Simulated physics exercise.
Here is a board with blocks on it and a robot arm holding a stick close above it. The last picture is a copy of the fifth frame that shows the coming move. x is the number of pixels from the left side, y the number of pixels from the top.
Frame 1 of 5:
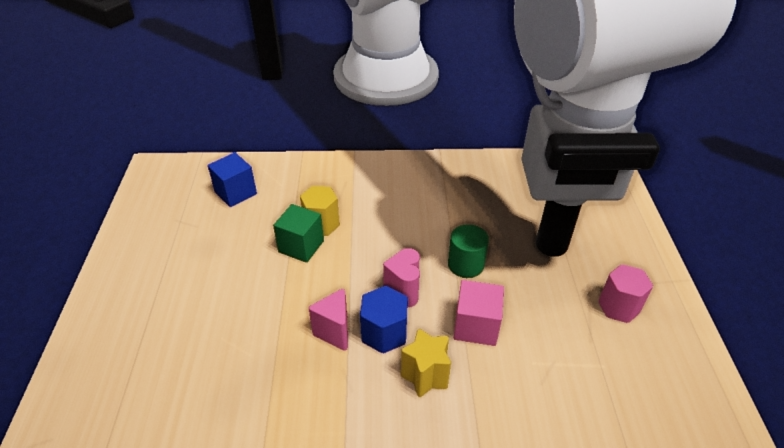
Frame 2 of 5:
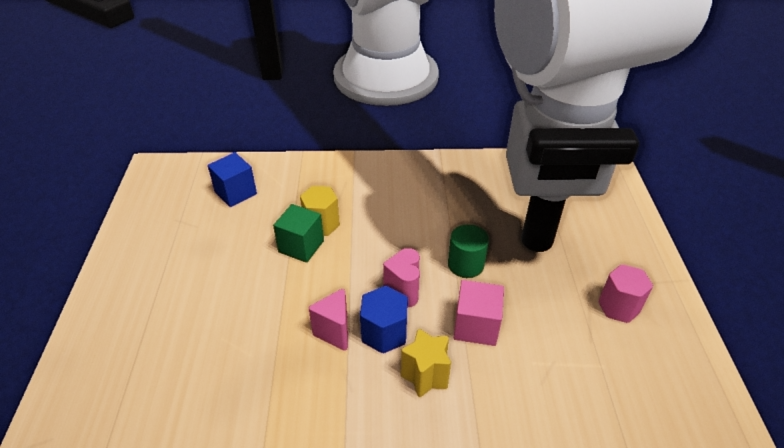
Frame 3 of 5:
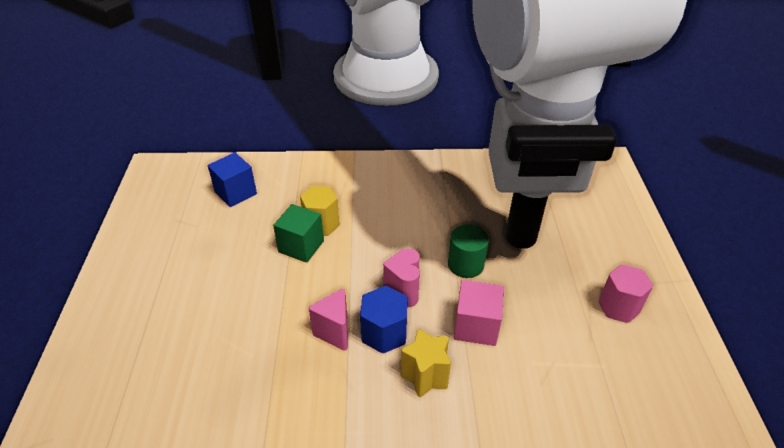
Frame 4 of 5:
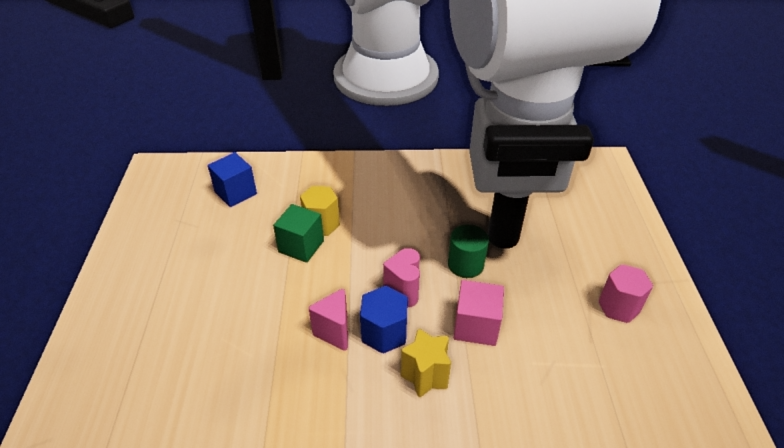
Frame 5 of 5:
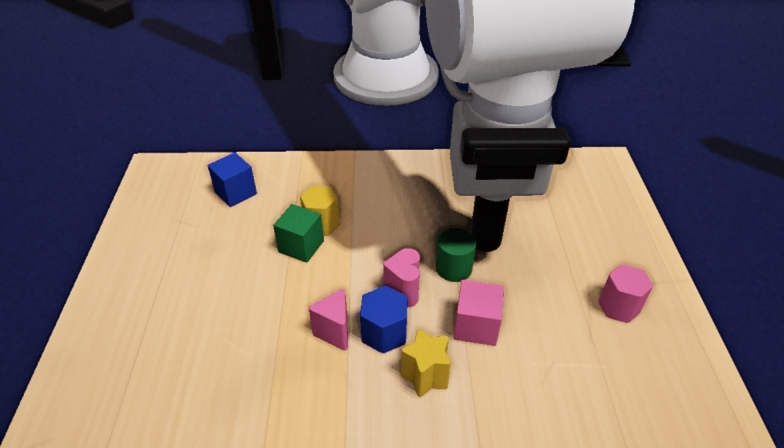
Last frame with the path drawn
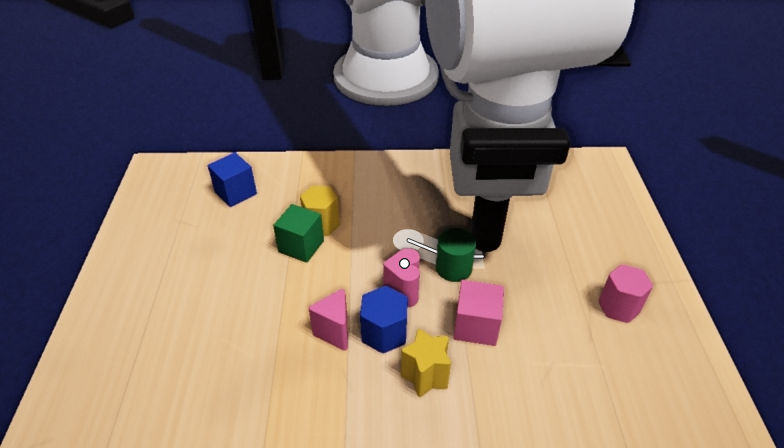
On a pale wooden board against a dark blue floor, seen from above by a still camera, small coloured blocks lie scattered. A blue cube, yellow block and green cube sit at upper left, with pink, blue, yellow and green shapes around the middle and another pink one at right. A white robot arm slides its black stick leftward, then nudges the green cylinder slightly left.
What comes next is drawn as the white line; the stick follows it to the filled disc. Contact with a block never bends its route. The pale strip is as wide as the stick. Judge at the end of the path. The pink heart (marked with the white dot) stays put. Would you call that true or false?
False - the claim does not hold.
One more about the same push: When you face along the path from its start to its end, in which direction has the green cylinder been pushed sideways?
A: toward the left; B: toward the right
A (toward the left)
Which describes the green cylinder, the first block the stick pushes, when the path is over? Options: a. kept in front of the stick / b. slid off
b
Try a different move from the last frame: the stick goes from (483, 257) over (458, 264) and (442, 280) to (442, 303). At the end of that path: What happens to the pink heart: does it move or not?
Gets moved.
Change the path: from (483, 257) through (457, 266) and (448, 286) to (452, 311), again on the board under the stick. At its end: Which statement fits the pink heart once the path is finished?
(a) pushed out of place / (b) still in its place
a: Pushed out of place.
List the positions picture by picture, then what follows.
Stick's lower end at (551, 247); pink heart at (404, 264); green cylinder at (470, 237); pink square block at (481, 299), in the first picture.
Stick at (537, 242); blocks still, in the second picture.
Stick at (521, 239); blocks still, in the third picture.
Stick at (503, 239); blocks still, in the fourth picture.
Stick at (485, 242); pink heart at (404, 264); green cylinder at (457, 241); pink square block at (481, 299), in the fifth picture.
Drawn move, from (483, 257) through (443, 254) to (408, 240); the dot is on the pink heart.
What follows on the original path. Halfway along, stick at (443, 239); pink heart at (397, 269); green cylinder at (424, 247).
At the end, stick at (409, 226); pink heart at (396, 271); green cylinder at (416, 243); pink square block still.
